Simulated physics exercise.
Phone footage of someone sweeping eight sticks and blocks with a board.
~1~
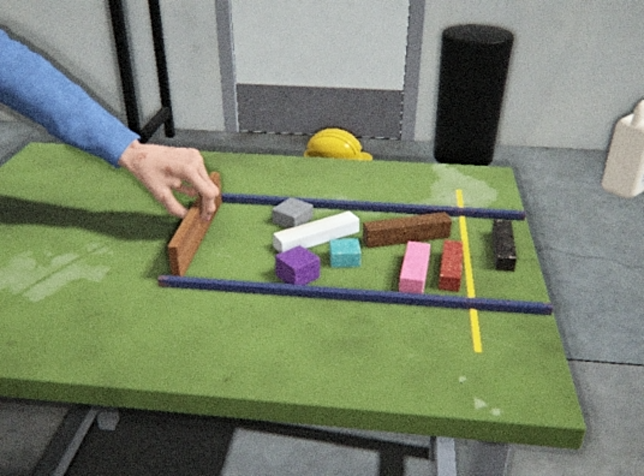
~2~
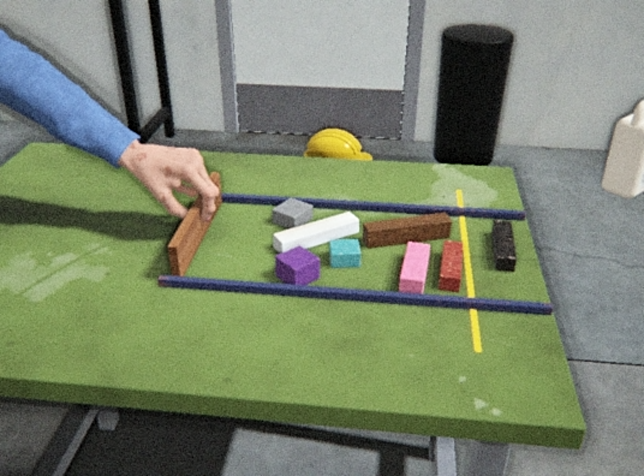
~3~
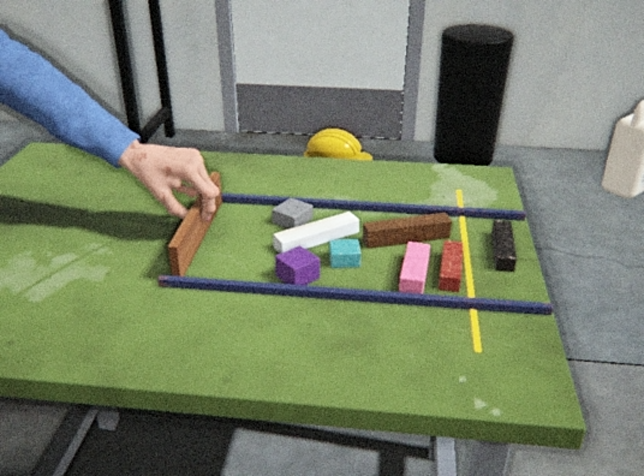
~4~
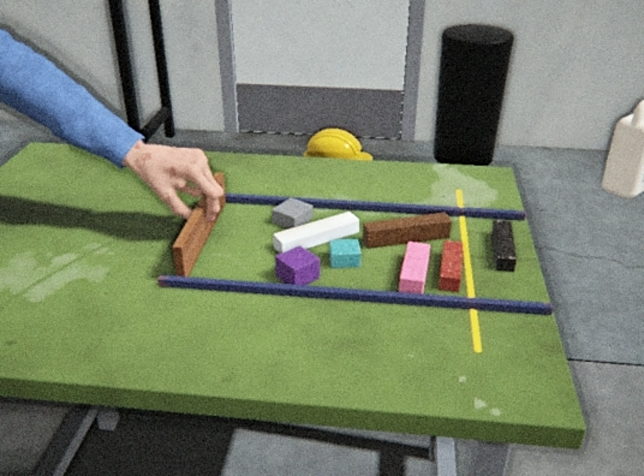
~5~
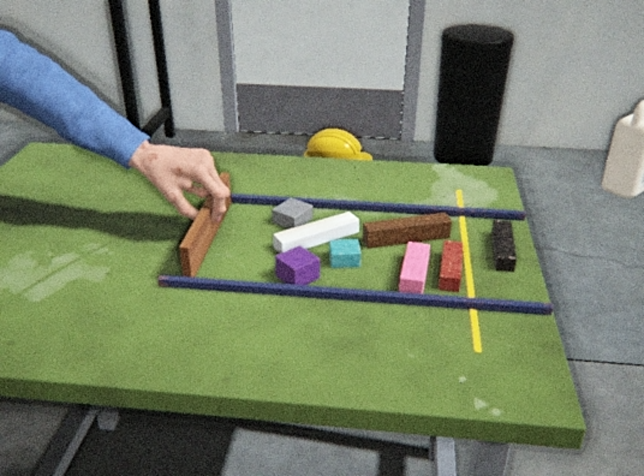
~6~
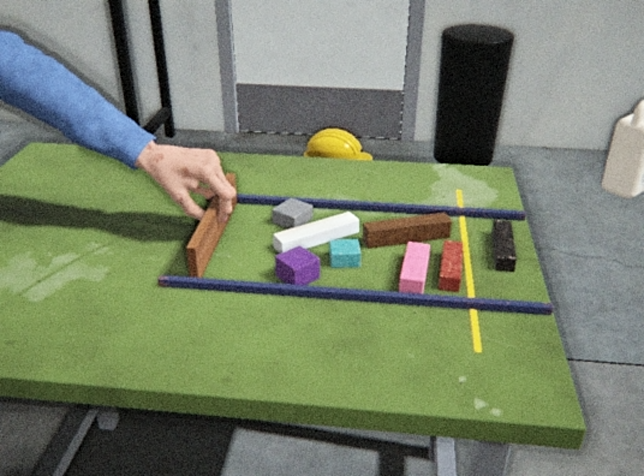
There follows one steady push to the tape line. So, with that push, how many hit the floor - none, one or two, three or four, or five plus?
The table loses one piece, perhaps two.
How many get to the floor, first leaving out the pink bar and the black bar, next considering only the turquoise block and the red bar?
In the first try 0, in the other 1.
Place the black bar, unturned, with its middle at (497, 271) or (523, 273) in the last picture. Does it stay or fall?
Black bar - first try slides off, second try slides off.
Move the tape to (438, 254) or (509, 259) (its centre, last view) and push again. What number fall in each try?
Tallies in order: 0 and 6.
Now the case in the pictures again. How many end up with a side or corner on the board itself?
3 of them.
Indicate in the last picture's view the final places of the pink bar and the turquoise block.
Pink bar: (526, 280); turquoise block: (501, 268).
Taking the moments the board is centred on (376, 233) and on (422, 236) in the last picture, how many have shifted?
Note: First position 7; second position 8.
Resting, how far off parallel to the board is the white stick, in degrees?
I'd put it at about 30°.
Early on, none off yet; black bar at rest near (504, 245); red bar at rest near (451, 265); pink bar at rest near (415, 268).
Finally, the number that fall off is one or two; lost, red bar and black bar.
